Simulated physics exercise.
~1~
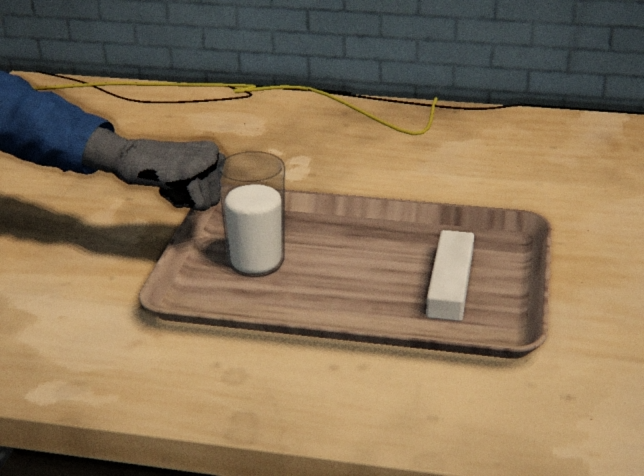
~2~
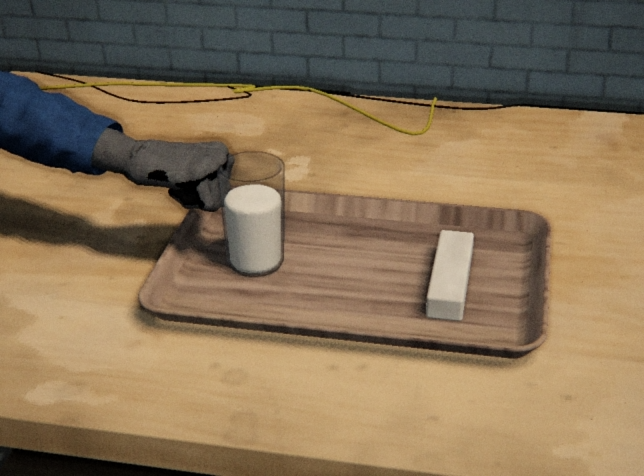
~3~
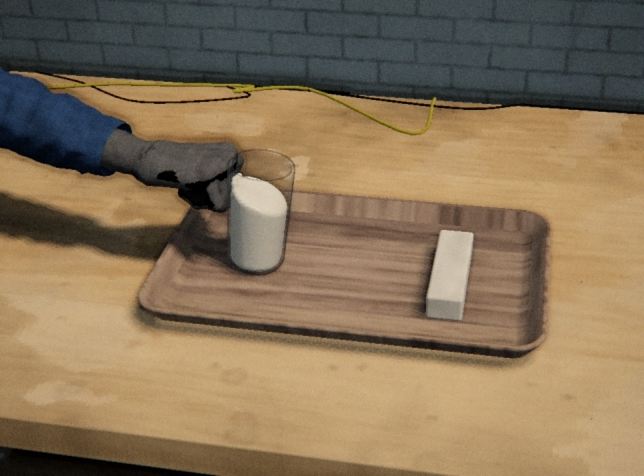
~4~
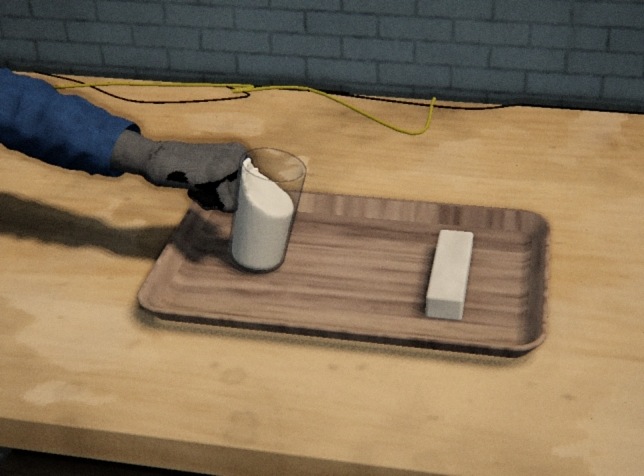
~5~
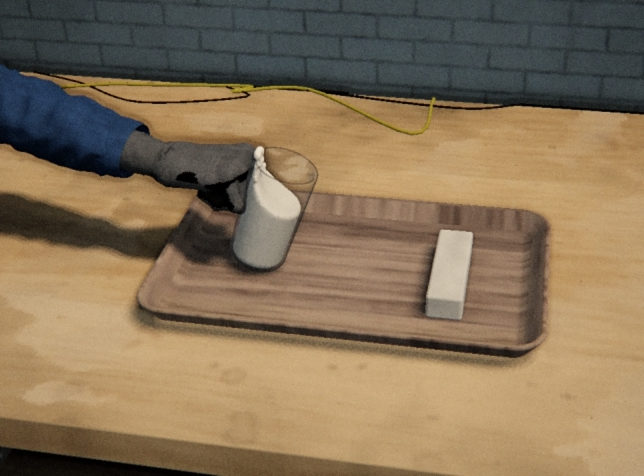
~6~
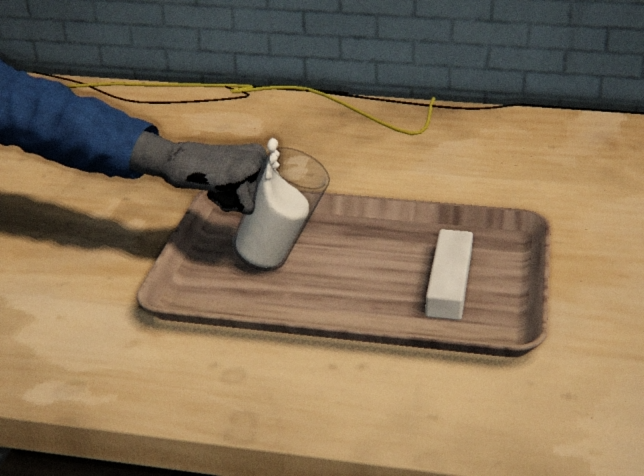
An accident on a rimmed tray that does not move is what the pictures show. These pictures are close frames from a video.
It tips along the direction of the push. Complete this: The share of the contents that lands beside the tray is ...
The share that lands beside the tray is under a quarter.
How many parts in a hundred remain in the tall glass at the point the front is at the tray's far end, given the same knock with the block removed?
You'd be looking at something near 65 in a hundred.
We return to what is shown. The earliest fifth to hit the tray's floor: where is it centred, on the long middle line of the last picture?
(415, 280).
A moment on, the tall glass lies on its side and 99 per cent is in the glass, 0 on the tray and 1 above or beyond its rim.
Next, the tall glass lies on its side and 58 per cent is in the glass, 30 on the tray and 11 above or beyond its rim.
Then the tall glass lies on its side and 31 per cent is in the glass, 52 on the tray and 18 above or beyond its rim.
Later the tall glass lies on its side and 16 per cent is in the glass, 71 on the tray and 13 above or beyond its rim.
Finally, 87 per cent is held by tray and glass, 13 is off the tray.
